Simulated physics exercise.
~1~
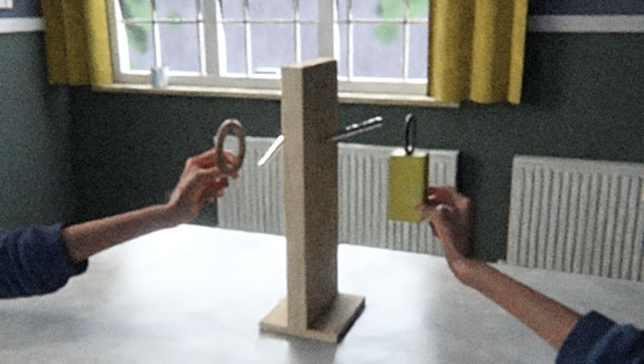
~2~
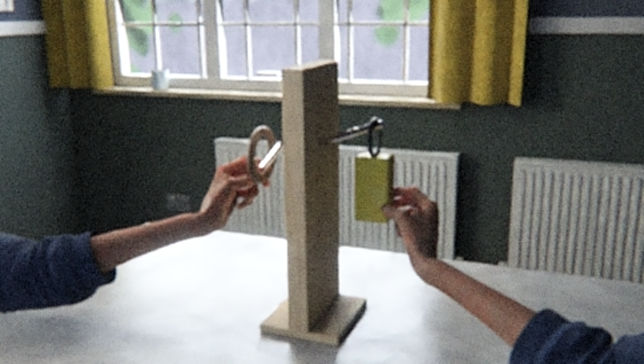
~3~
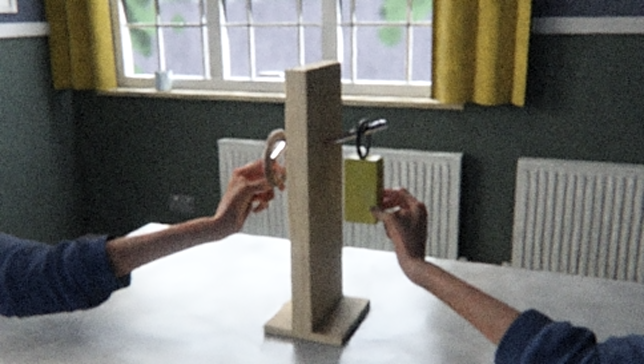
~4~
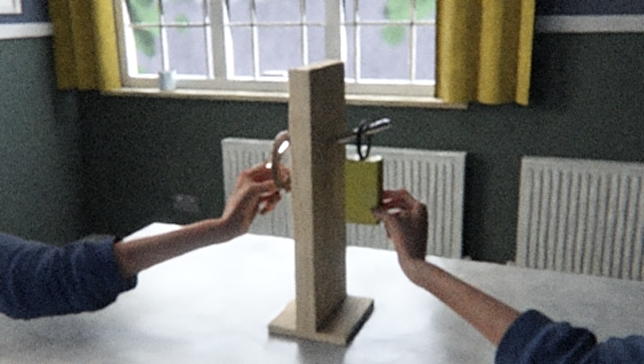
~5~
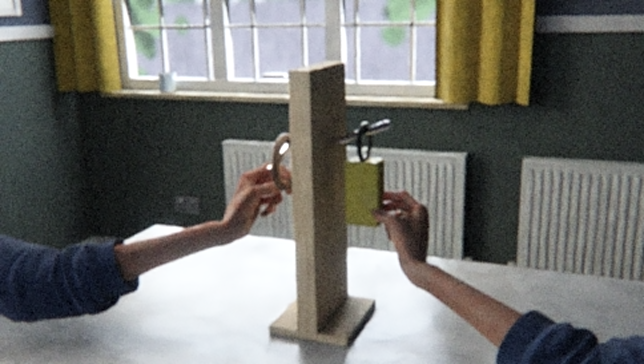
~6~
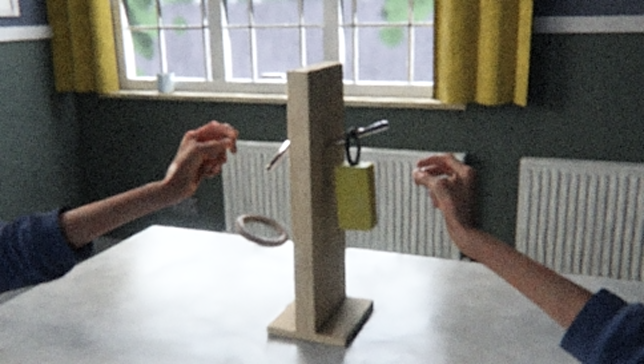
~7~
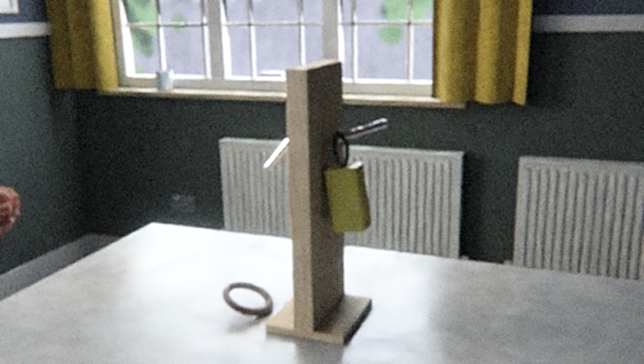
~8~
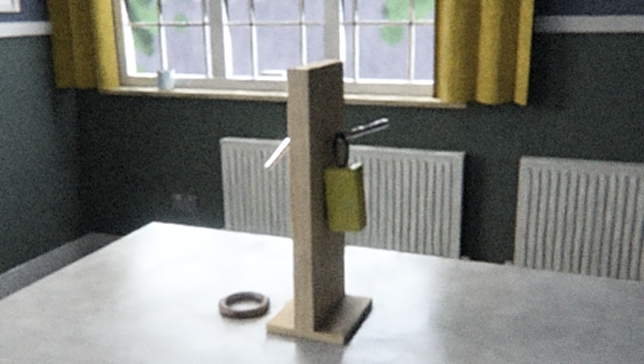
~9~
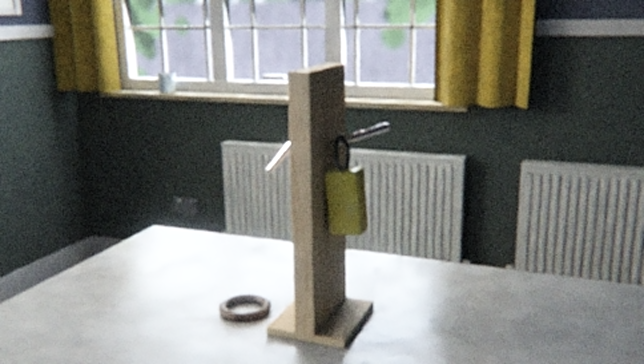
A yellow pouch with a dark loop and a brown ring of tape are held by two hands, on the right and left of a wooden stand with a peg on each side. The stand sits on a pale table before a window with yellow curtains and white radiators, seen from slightly above by a gently swaying camera. The hands bring both things inward to the pegs and pause. They let go and draw back, and the tape drops while the pouch slides slightly inward, tilting. The tape lands flat on the table left of the stand, and the pouch stays hanging.
